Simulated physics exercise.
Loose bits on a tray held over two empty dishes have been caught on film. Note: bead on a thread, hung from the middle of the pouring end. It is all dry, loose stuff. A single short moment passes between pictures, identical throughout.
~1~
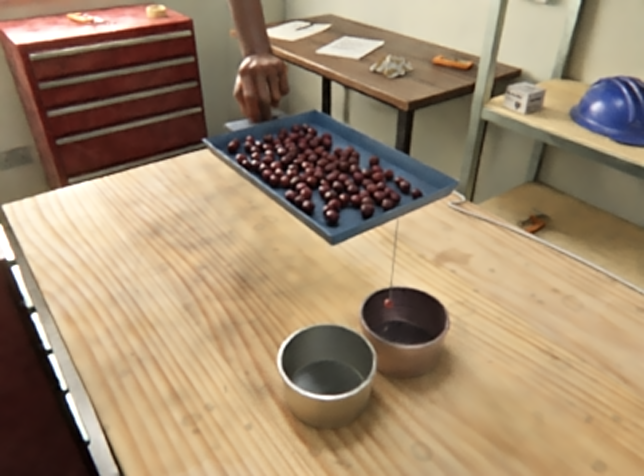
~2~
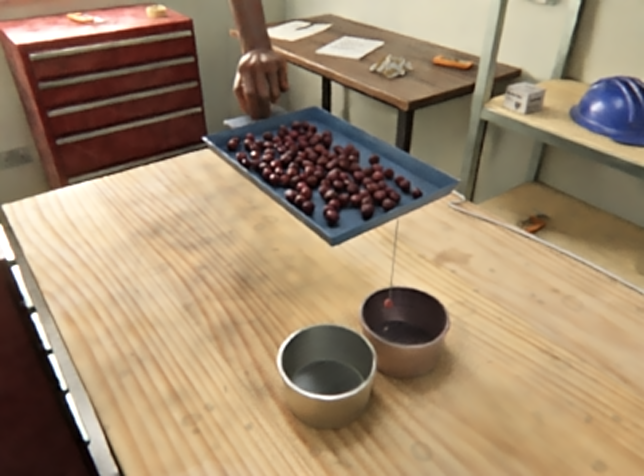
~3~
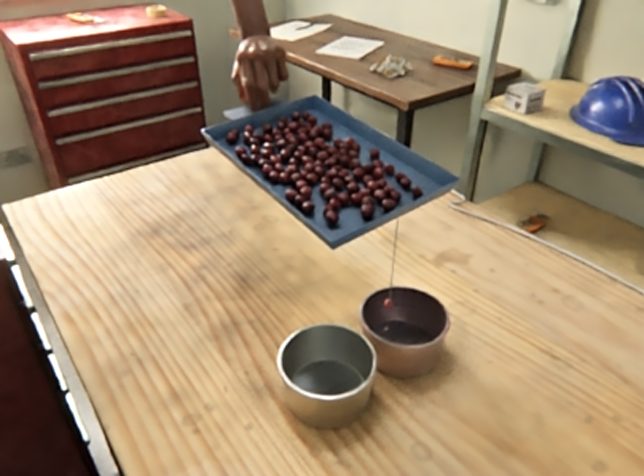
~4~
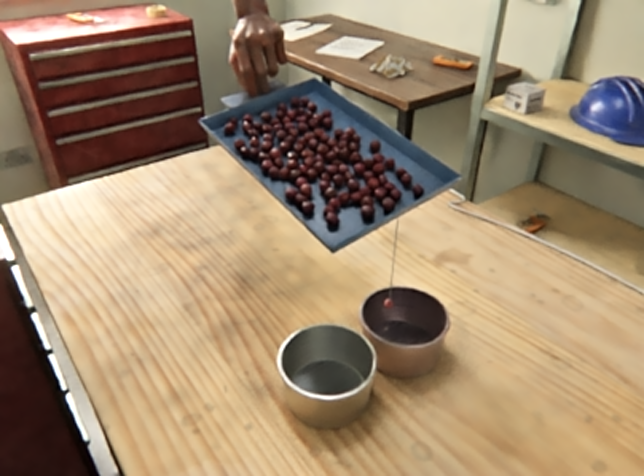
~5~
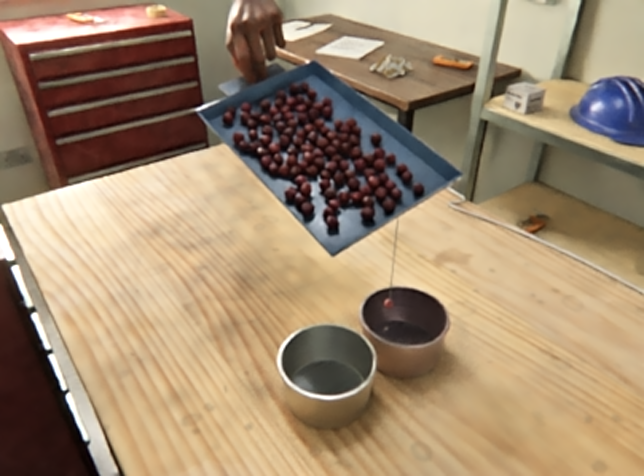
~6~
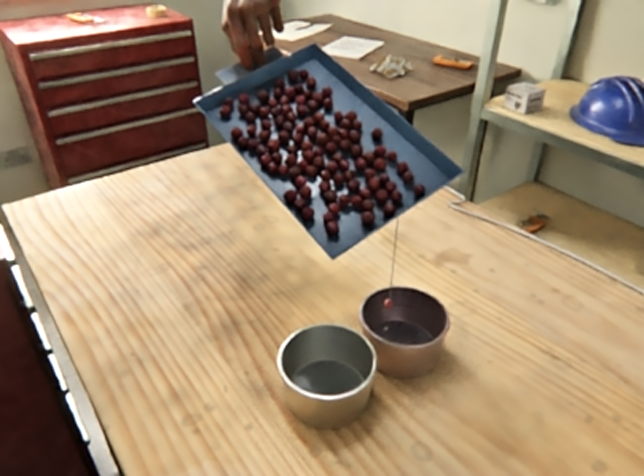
To begin with, a hand holds a blue tray of dark red dried cherries nearly flat above two empty round metal dishes on a wooden table. The hand then lifts the tray's far end steadily higher, and the near end slants down toward its left corner as some cherries start to shift.
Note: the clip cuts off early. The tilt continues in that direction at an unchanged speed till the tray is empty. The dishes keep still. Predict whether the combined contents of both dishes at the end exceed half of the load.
Well, most of the load lands in the dishes, as it turns out.
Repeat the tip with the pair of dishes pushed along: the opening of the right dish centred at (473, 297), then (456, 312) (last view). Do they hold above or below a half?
The pair would catch the lesser share the first time and the lesser share the second time.
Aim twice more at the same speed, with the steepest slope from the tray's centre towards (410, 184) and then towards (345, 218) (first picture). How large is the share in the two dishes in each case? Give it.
In order, some 20 % and some 60 %.
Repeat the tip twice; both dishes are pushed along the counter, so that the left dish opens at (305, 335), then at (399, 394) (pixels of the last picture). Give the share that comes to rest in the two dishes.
Near 60 % and 0 %.
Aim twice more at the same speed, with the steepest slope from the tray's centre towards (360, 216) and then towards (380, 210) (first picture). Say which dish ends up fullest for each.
On the first try it's the left-side dish, on the second the right-side dish.
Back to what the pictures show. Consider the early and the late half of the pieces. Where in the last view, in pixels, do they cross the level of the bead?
Roughly (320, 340) first, then roughly (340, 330).
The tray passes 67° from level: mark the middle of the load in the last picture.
The middle of the pieces shows up near (325, 187).
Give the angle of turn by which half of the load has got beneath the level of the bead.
Tilt: Around 105 degrees.
Soon after the last picture, tray tipped steeply; nearly all on the tray; a stray few in the air.
A little later, tray tipped past a quarter turn; a small part on the tray; about half in the left dish; a small part outside both; about a quarter in the air.
Later still, tray tipped past a quarter turn; most in the left dish; about a quarter outside both.
At rest, tray tipped past a quarter turn; most in the left dish; none in the right dish; about a quarter outside both.
